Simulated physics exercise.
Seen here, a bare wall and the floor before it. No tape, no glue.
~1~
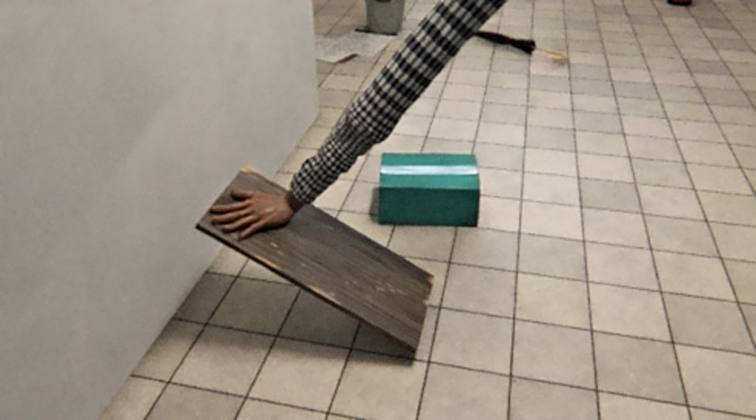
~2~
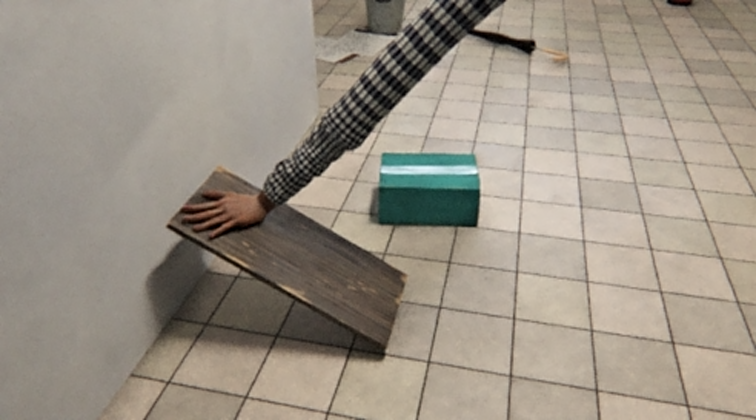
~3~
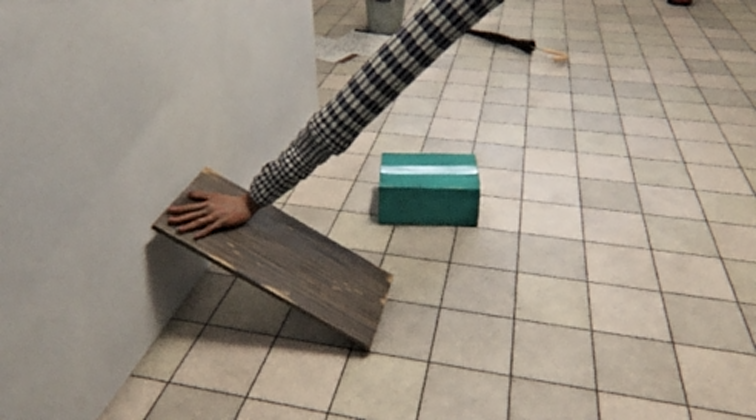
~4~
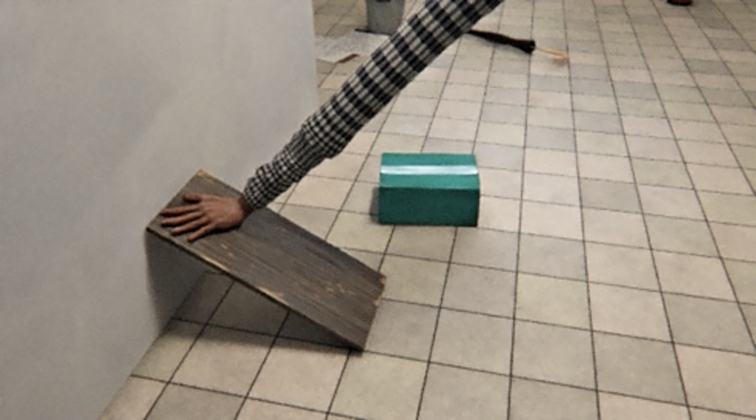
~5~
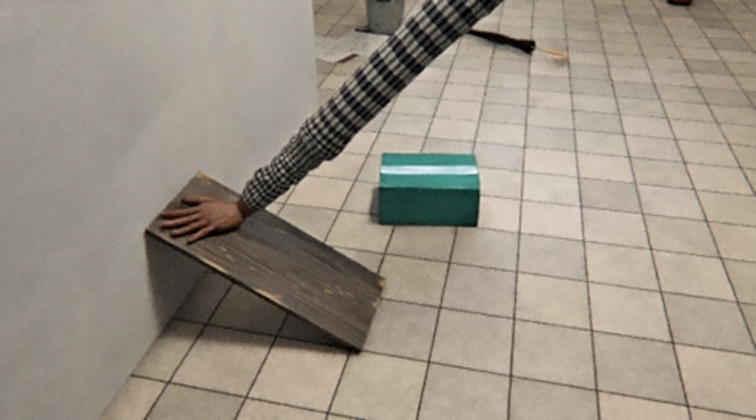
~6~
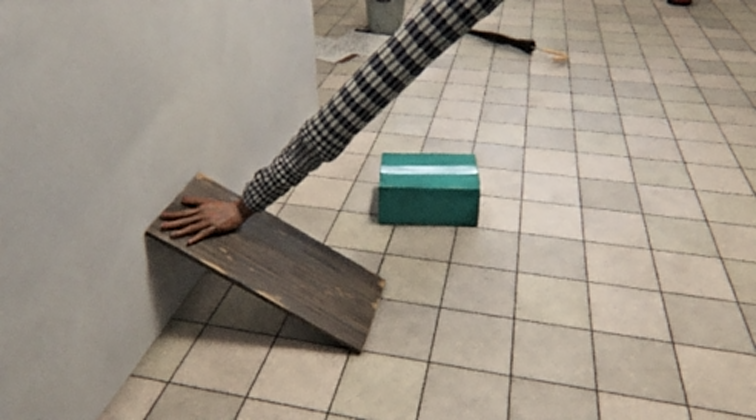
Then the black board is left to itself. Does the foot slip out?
Here the board gives way.
Then, 0.20 s later than the last frame, black board leaning 4° more than when let go near (280, 265).
Then, 0.30 s later than the last frame, black board leaning 18° more than when let go near (289, 287).
Then, 0.40 s later than the last frame, black board leaning 29° more than when let go near (294, 301).
When it is over, moved from the start, black board; turquoise box as before. End places, in pixels of the last picture, black board near (294, 302). The board slides down.
